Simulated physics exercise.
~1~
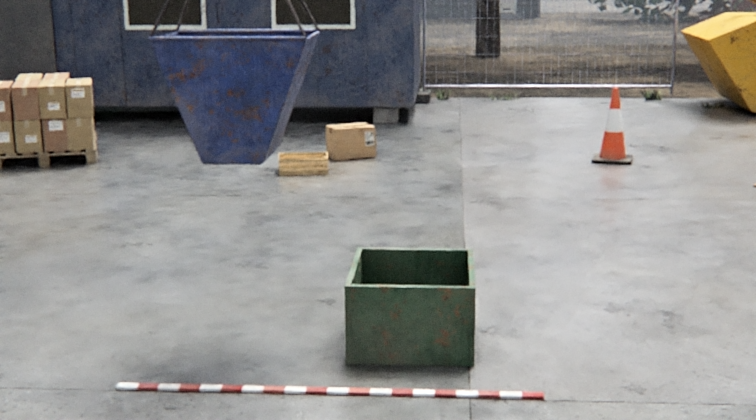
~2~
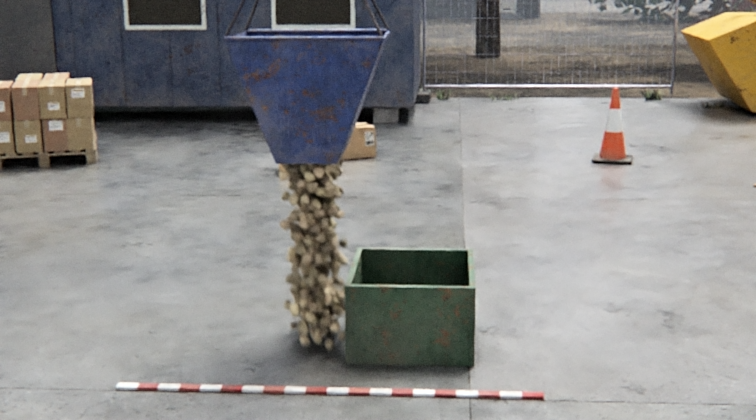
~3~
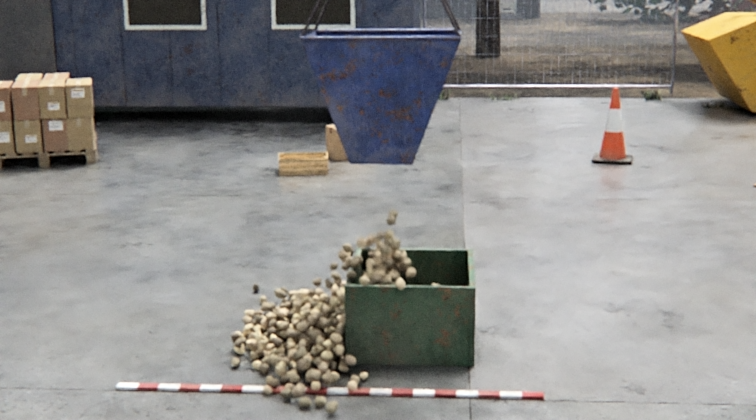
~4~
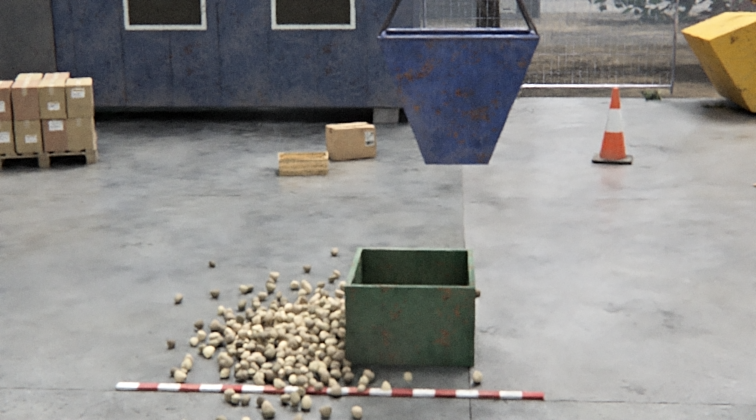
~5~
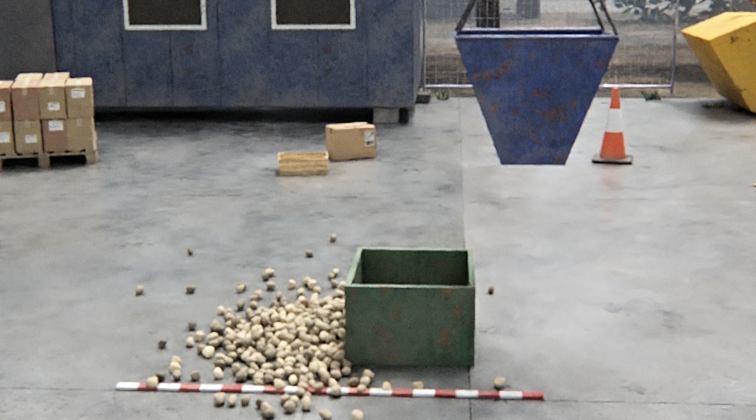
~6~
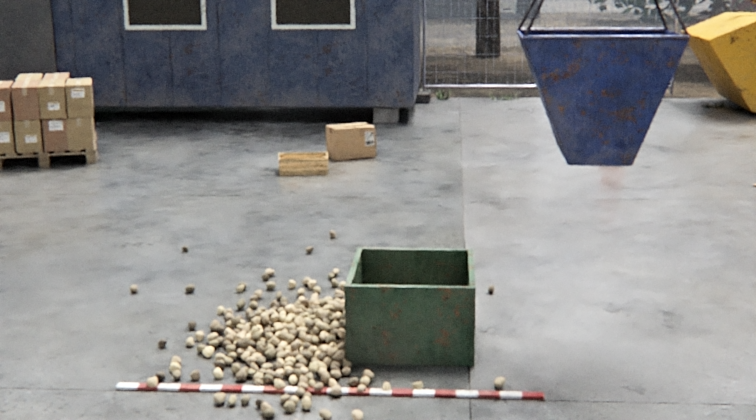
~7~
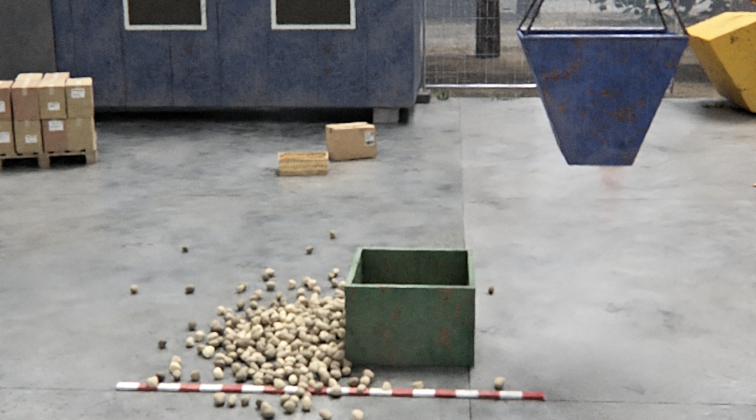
In a concrete yard, a blue skip hanging overhead moved right and dropped a stream of round stones, some into a green bin but most heaping on the ground to its left, then carried on empty and stopped as the scattered stones lay still.
